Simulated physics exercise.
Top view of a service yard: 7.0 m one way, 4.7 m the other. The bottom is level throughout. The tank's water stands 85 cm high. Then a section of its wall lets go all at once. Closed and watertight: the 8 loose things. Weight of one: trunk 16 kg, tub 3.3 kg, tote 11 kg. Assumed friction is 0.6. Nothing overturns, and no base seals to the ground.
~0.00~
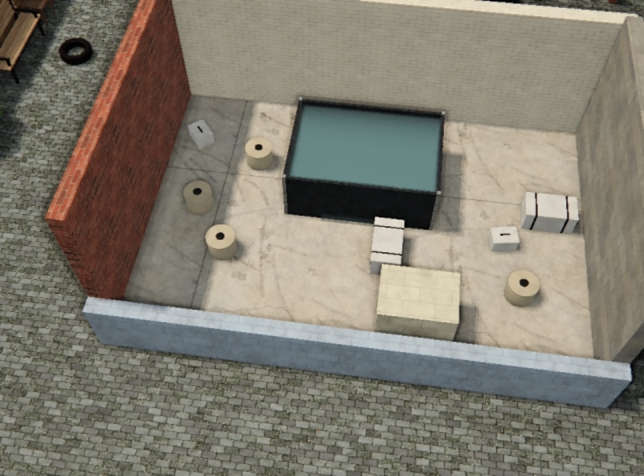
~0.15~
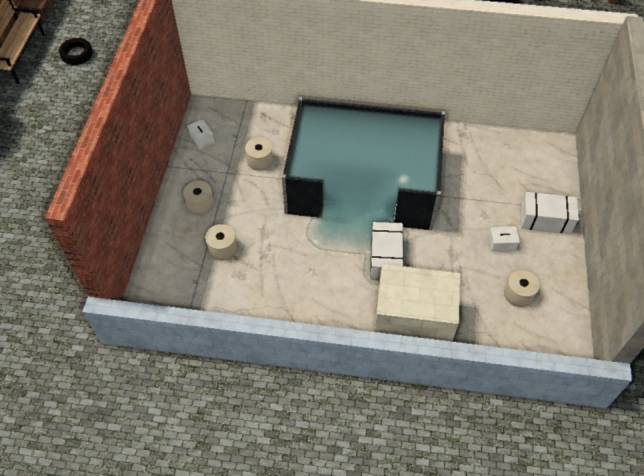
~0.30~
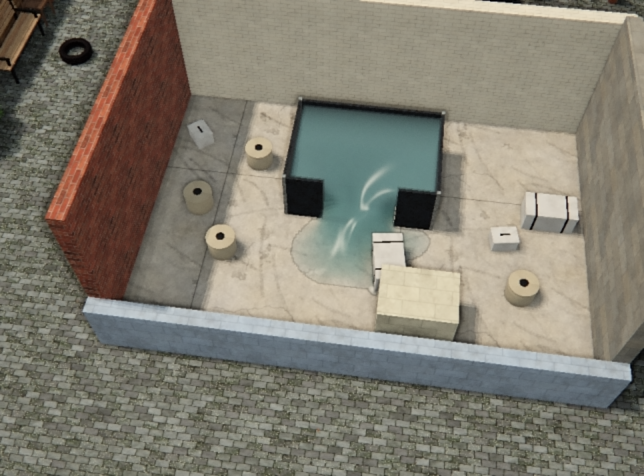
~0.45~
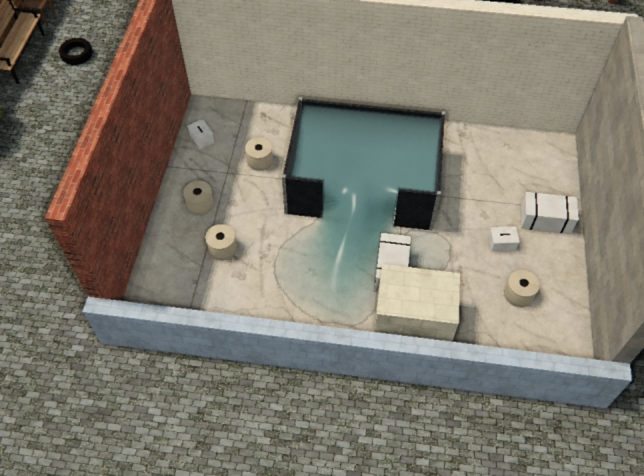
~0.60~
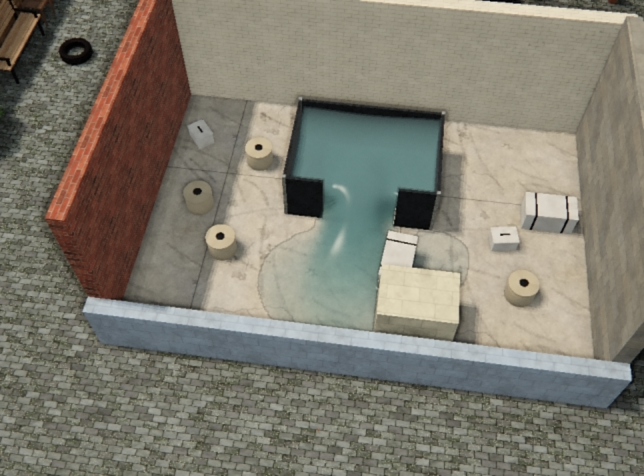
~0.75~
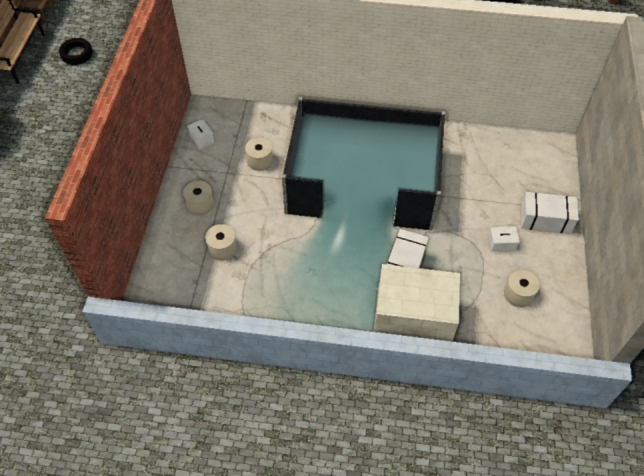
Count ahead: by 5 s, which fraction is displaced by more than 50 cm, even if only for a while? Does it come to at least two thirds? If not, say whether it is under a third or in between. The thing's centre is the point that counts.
Yes, two thirds or more.
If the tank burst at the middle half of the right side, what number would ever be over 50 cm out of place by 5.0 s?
Then it comes to 3 of them.
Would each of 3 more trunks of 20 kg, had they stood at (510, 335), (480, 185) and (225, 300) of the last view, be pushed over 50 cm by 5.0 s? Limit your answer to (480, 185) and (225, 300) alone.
In turn: Under, over.
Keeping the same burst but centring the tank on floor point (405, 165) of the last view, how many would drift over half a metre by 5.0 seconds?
The count would be 6.
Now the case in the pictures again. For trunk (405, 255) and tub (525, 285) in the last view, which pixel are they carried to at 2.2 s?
They end up about (483, 214) and (582, 278) in the last view.
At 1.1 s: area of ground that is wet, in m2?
My estimate is roughly 10.5 m2.
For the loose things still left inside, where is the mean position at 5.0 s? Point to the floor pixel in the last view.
Close to (400, 173).
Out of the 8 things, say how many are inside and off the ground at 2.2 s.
I get 1.
After 1.1 s 1 of 8 are over 50 cm from their spots; 0 afloat.
After 2.2 s 2 of 8 are over 50 cm from their spots; 1 afloat.
After 3.5 s 5 of 8 are over 50 cm from their spots; 2 afloat.
After 5.0 s 8 of 8 are over 50 cm from their spots, and 8 have been at some point; 4 afloat.
